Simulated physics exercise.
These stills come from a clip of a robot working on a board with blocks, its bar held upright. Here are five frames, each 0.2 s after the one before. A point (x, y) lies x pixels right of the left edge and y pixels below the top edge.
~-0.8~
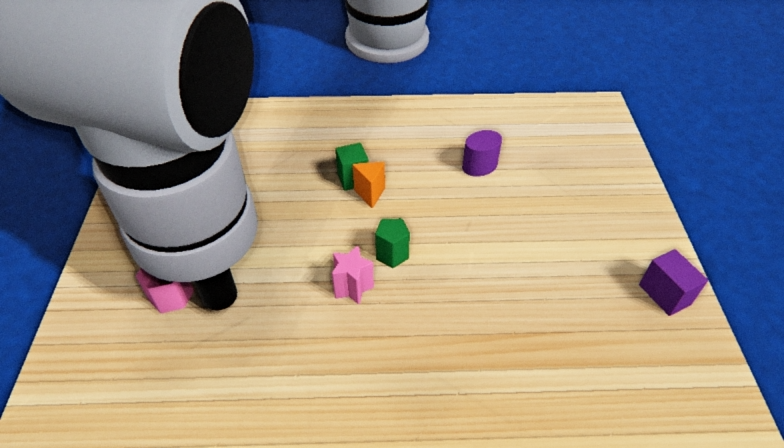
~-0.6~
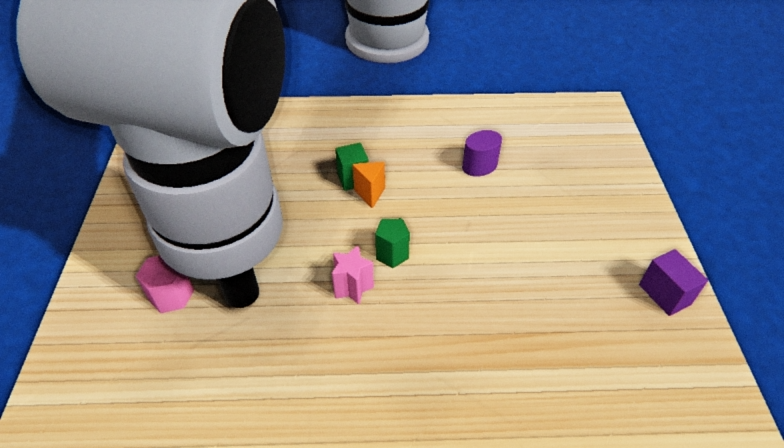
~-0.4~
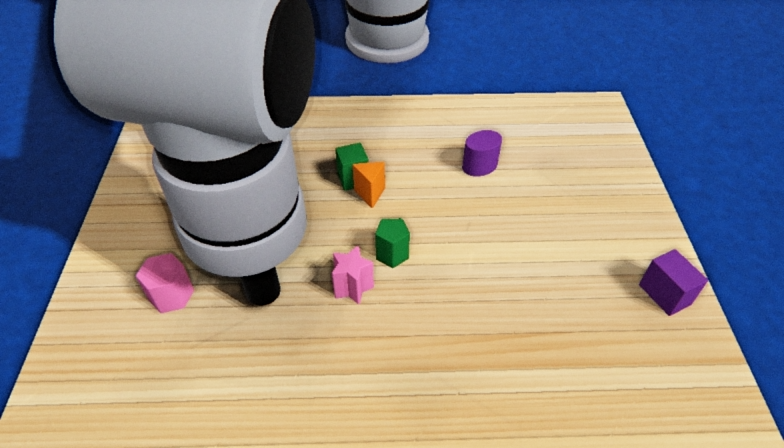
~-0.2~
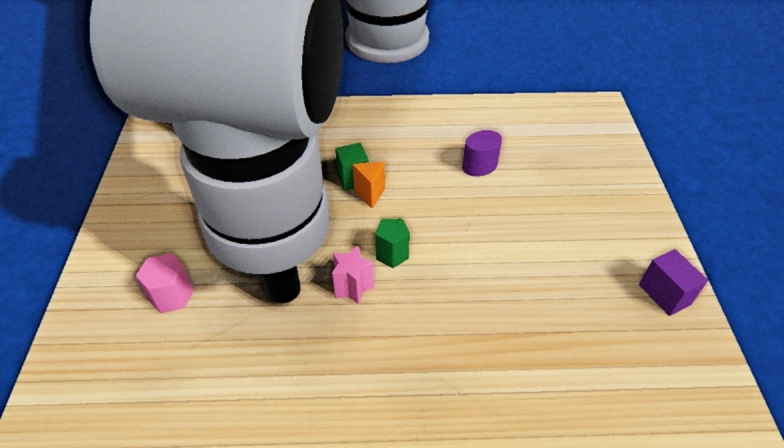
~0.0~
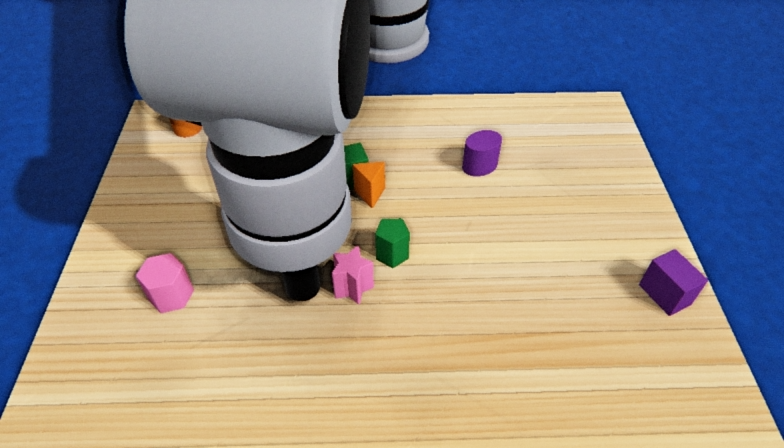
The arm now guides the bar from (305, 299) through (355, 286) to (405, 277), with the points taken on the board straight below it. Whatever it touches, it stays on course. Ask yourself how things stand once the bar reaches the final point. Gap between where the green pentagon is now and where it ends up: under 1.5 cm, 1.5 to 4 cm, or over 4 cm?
Displacement: Within 1.5 cm.
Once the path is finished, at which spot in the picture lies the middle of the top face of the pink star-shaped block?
Located at (437, 248).
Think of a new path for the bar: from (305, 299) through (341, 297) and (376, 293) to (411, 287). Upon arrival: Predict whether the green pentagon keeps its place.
That block is going to get moved.
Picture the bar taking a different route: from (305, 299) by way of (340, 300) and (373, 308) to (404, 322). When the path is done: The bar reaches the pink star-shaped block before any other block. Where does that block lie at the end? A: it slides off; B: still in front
A
The first path, step by step. Halfway along, bar (357, 275); pink star-shaped block (387, 256).
At the end, bar (405, 265); pink star-shaped block (437, 248); green pentagon (402, 225), turned 40° anticlockwise.
